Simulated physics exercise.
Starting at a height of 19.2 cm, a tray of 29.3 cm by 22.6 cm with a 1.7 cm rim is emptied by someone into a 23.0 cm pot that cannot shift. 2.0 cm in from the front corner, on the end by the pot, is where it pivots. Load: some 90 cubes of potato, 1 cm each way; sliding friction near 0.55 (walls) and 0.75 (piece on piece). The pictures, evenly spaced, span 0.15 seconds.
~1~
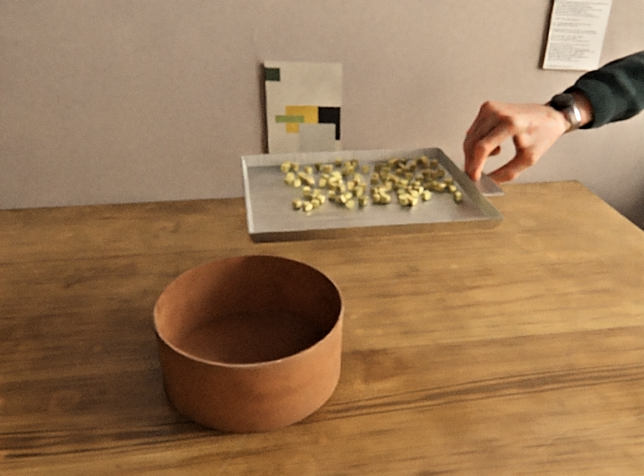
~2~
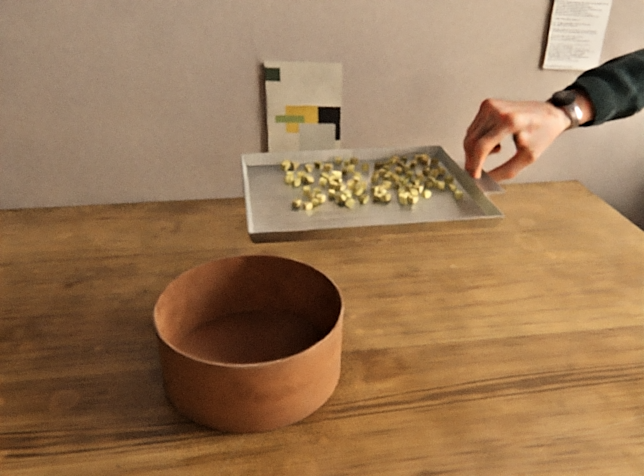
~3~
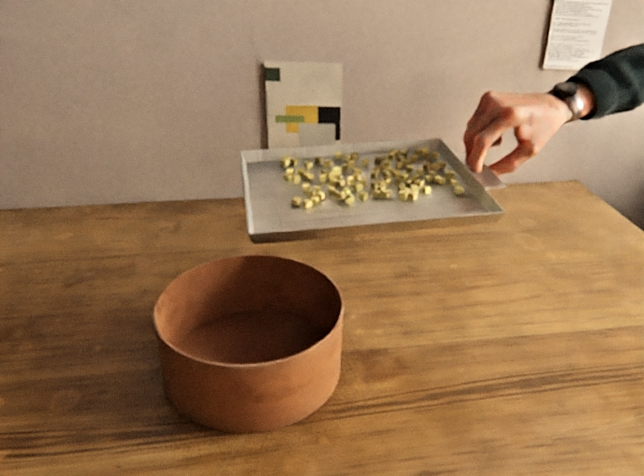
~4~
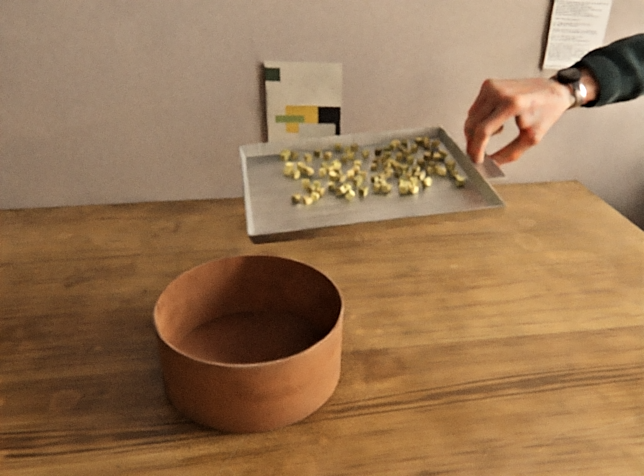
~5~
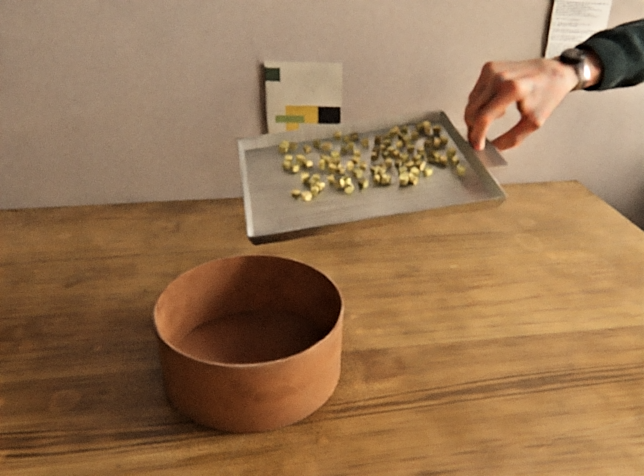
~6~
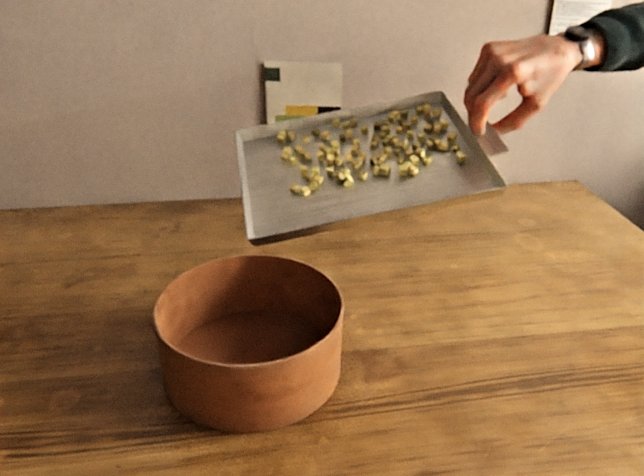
At first, a hand at the right holds a nearly level metal tray of small pale yellow-green cubes above a wooden table, behind a round reddish-brown pot. The hand then raises the tray's right side, slowly at first and then more noticeably, leaving it slanting down toward the left, the cubes still scattered across it.
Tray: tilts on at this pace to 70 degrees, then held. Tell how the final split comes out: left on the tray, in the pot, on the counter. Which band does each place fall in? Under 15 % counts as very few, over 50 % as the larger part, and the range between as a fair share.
Left on the tray: Very few. Pot: The larger part. Counter: A fair share.
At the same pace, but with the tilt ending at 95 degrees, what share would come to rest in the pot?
Estimated share: About 70 %.
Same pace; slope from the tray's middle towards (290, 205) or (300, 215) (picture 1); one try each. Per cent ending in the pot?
The share comes to about 45 in a hundred, then about 85 in a hundred.
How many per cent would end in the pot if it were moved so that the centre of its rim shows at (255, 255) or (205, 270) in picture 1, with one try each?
Try one: ~ 0 %; try two: ~ 0 %.
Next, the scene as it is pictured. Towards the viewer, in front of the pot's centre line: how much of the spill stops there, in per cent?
Estimate: Close to 100 per cent of the pieces.
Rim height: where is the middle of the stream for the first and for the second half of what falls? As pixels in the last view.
Earlier half at about (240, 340), later half at about (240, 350) in pixels.
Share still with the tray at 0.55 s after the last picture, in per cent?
Something like 0 percent, roughly.
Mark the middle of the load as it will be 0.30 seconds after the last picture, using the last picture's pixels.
Load centre: About (328, 98) px.
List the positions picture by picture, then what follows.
Tray tilt 0 degrees, front corners at (254, 230) and (498, 216); middle of the pieces at (374, 180); pot at (250, 302), in the first picture.
Tray tilt 1 degrees, front corners at (254, 230) and (498, 214); middle of the pieces at (374, 179), in the second picture.
Tray tilt 3 degrees, front corners at (254, 231) and (499, 210); middle of the pieces at (375, 175), in the third picture.
Tray tilt 6 degrees, front corners at (253, 232) and (500, 203), lowest corner left front; middle of the pieces at (375, 167), in the fourth picture.
Tray tilt 10 degrees, front corners at (253, 233) and (501, 194), lowest corner left front; middle of the pieces at (374, 157), in the fifth picture.
Tray tilt 15 degrees, front corners at (252, 235) and (502, 184), lowest corner left front; middle of the pieces at (374, 145); pot at (250, 302), in the sixth picture.
Then, 0.18 s after the last picture, tilt 44 degrees; the tray holds 100 %, the pot 0 %.
Then, 0.30 s after the last picture, tilt 63 degrees; the tray holds 100 %, the pot 0 %.
Then, 0.55 s after the last picture, tilt 70 degrees; the tray holds 0 %, the pot 65 %.
In the end, tray 0 %, pot 75 %, counter 25 %.
